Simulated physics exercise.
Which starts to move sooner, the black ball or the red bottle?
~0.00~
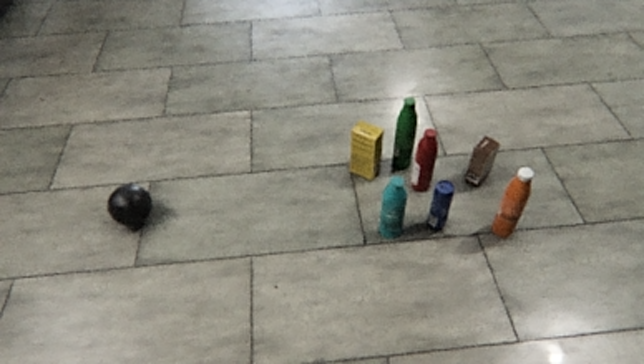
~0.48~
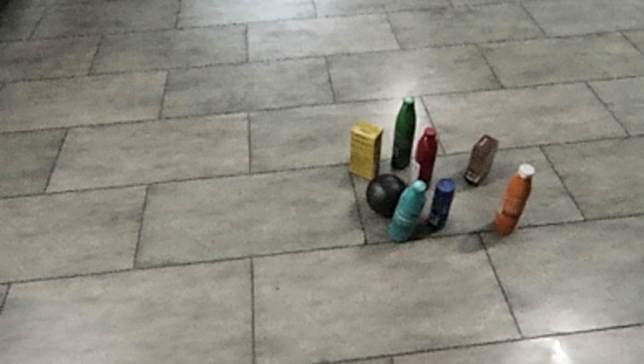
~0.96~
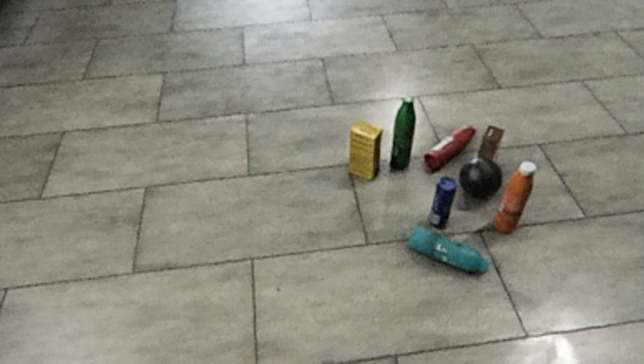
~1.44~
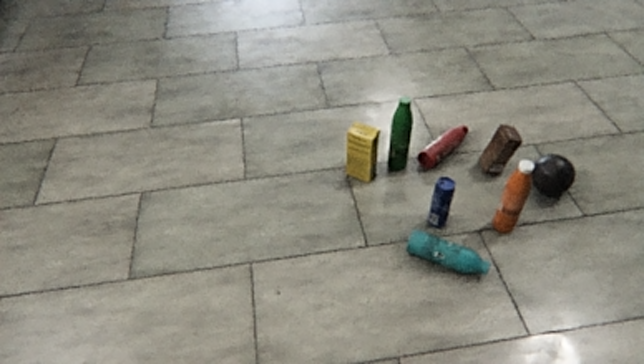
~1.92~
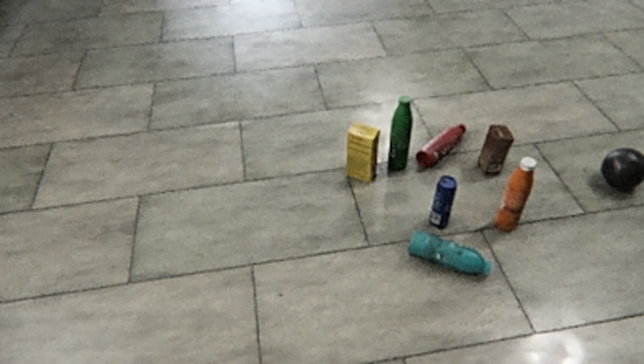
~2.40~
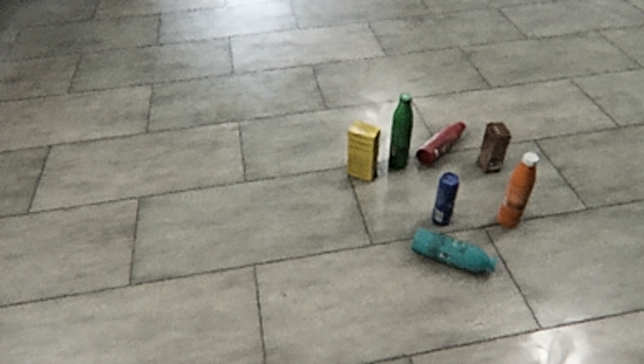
The black ball starts to move sooner. It is already rolling right while the red bottle still stands in its place, and the red bottle goes over afterwards.
